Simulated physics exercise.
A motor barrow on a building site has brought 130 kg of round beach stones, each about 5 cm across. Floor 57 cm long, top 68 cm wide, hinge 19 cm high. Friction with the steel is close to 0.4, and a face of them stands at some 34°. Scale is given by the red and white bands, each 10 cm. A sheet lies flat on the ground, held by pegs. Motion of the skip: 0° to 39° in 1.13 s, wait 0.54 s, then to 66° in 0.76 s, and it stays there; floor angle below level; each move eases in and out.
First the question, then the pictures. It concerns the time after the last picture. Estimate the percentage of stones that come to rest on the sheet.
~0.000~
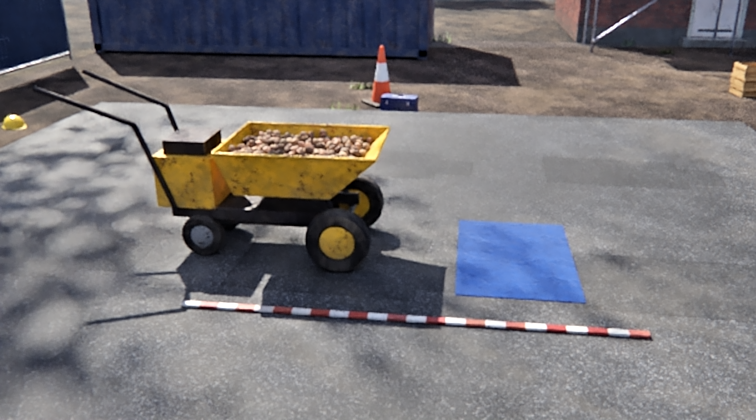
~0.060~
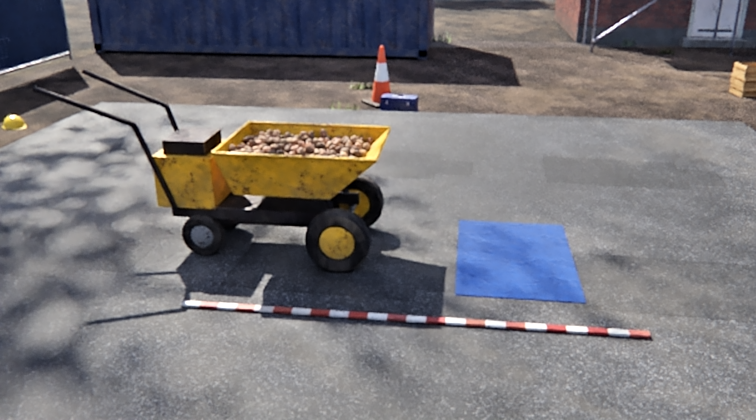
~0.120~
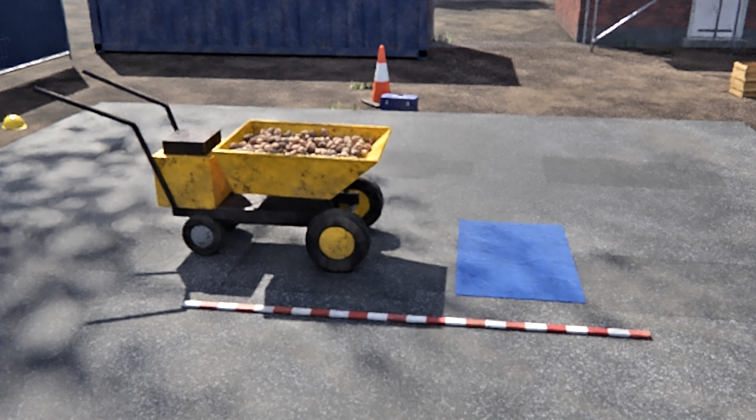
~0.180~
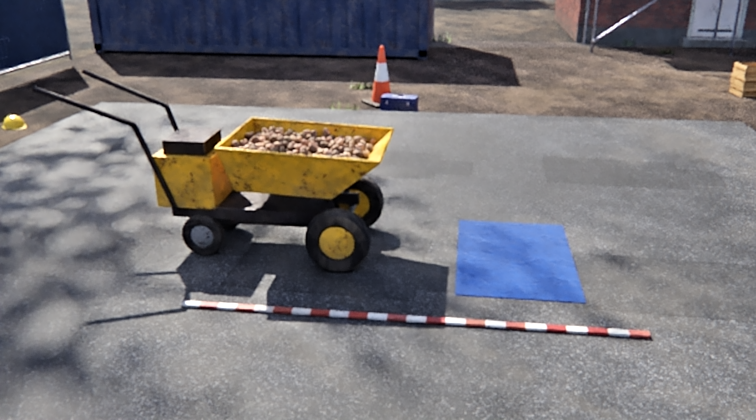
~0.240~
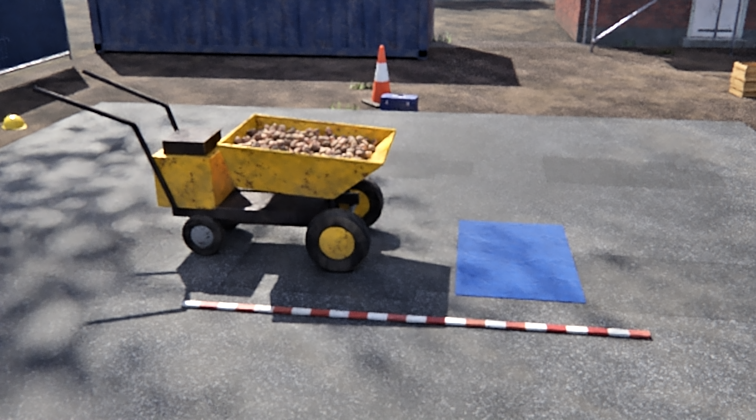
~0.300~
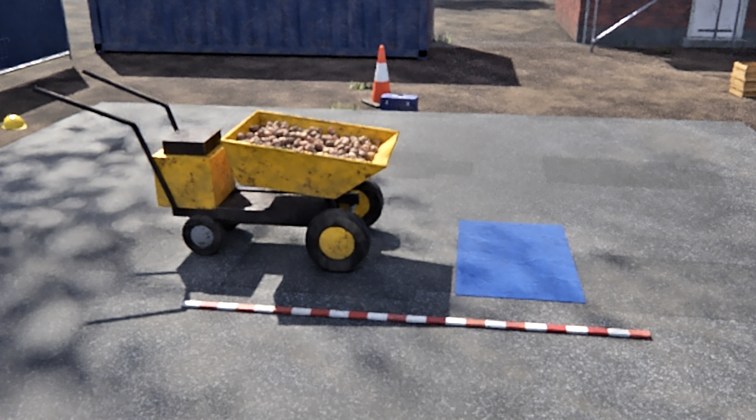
I would say roughly 60 per cent.
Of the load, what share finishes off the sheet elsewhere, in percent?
Some 5 per cent of the load.
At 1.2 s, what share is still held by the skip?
Around 100 percent of the load.
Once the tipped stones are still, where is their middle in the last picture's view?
In the last view, about (472, 248).
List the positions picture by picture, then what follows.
In the first frame, the skip is at 0°, its lip at (376, 161); the top of the load is at (298, 141).
In the second frame, the skip is at 0°, its lip at (376, 161); the top of the load is at (294, 141); the stones move at 0.1 m/s on average.
In the third frame, lip at (377, 162), floor tilted 1°, highest stones at (288, 139); the stones move at 0.2 m/s on average.
In the fourth frame, the skip is at 3°, its lip at (380, 163); the top of the load is at (283, 138); the stones move at 0.2 m/s on average.
In the fifth frame, the skip is at 5°, its lip at (383, 164); the top of the load is at (275, 136); the stones move at 0.3 m/s on average.
In the sixth frame, the skip is at 7°, its lip at (386, 166); the top of the load is at (272, 132); the stones move at 0.4 m/s on average.
After 0.9 s the floor is at 33°; 100 % in the skip; the foremost stones are at (401, 183).
After 1.2 s the floor is at 39°; 99 % in the skip, 1 % short of the sheet; the foremost stones are at (431, 185).
After 2.9 s the floor is at 66°; 15 % in the skip, 27 % short of the sheet, 55 % on the sheet, 3 % off the sheet elsewhere; the foremost stones are at (560, 257).
After 4.8 s the floor is at 66°; 0 % in the skip, 34 % short of the sheet, 59 % on the sheet, 6 % off the sheet elsewhere; the foremost stones are at (587, 257).
